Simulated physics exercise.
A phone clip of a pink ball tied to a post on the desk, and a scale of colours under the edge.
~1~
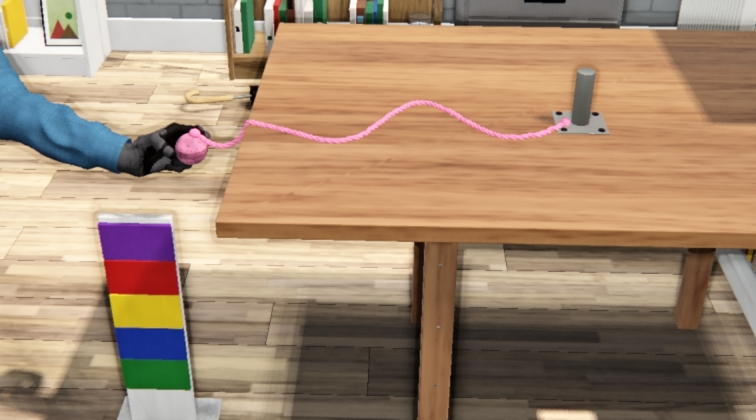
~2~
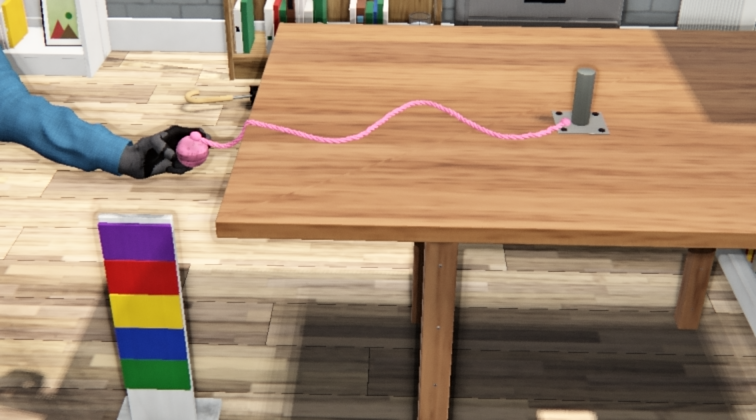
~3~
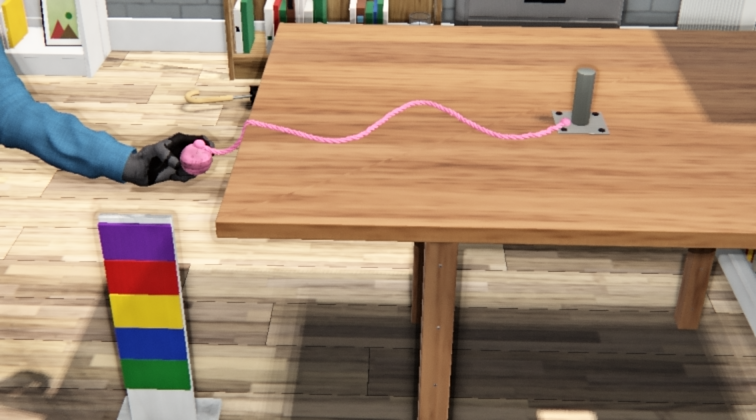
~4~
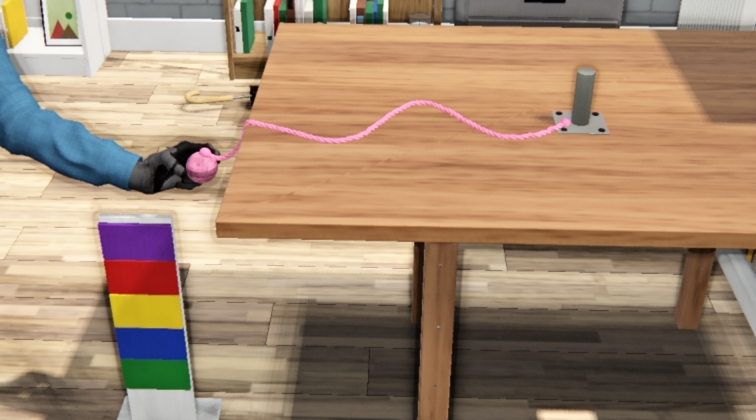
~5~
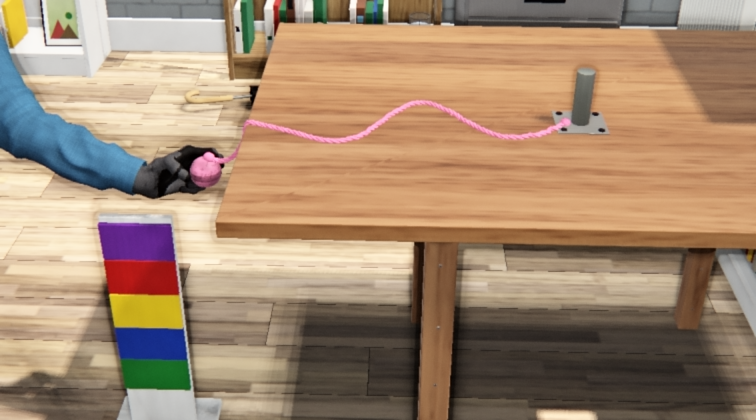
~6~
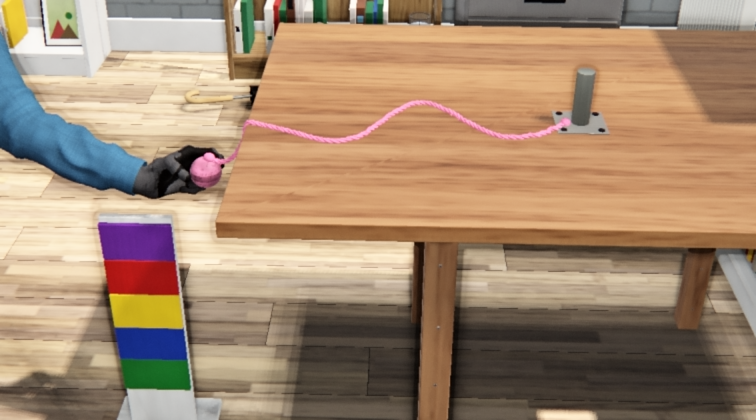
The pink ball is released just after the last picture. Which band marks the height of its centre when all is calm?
At red.
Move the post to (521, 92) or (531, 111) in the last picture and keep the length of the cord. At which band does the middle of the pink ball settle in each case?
Taking them in turn: Yellow; yellow.
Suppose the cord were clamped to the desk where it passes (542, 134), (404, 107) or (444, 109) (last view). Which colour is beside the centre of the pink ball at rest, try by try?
Taking them in turn: Red; purple; purple.
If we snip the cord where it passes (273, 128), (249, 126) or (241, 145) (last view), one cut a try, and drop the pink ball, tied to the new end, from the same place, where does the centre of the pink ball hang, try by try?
The places are (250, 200), (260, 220) and (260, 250).
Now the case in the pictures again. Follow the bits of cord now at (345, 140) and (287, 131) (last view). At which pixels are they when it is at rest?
At (254, 118), then (248, 171).
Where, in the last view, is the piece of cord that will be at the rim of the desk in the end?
At (338, 141), roughly.
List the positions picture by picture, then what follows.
In the first frame, pink ball (192, 149); purple (136, 243); red (141, 279); yellow (146, 312); blue (151, 345); green (155, 375).
In the second frame, pink ball (192, 151); cord through (538, 135) (465, 121) (401, 110) (345, 140) (269, 127).
In the third frame, pink ball (196, 159).
In the fourth frame, pink ball (202, 167); cord through (538, 135) (465, 121) (401, 110) (345, 140) (269, 127).
In the fifth frame, pink ball (206, 172).
In the sixth frame, pink ball (206, 172); cord through (538, 135) (465, 121) (401, 110) (345, 140) (269, 127).
Soon after, ball near (259, 263); level with red.
Then, ball near (247, 277); level with red.
At rest, ball near (251, 279); level with red. Its centre hangs level with the red band.
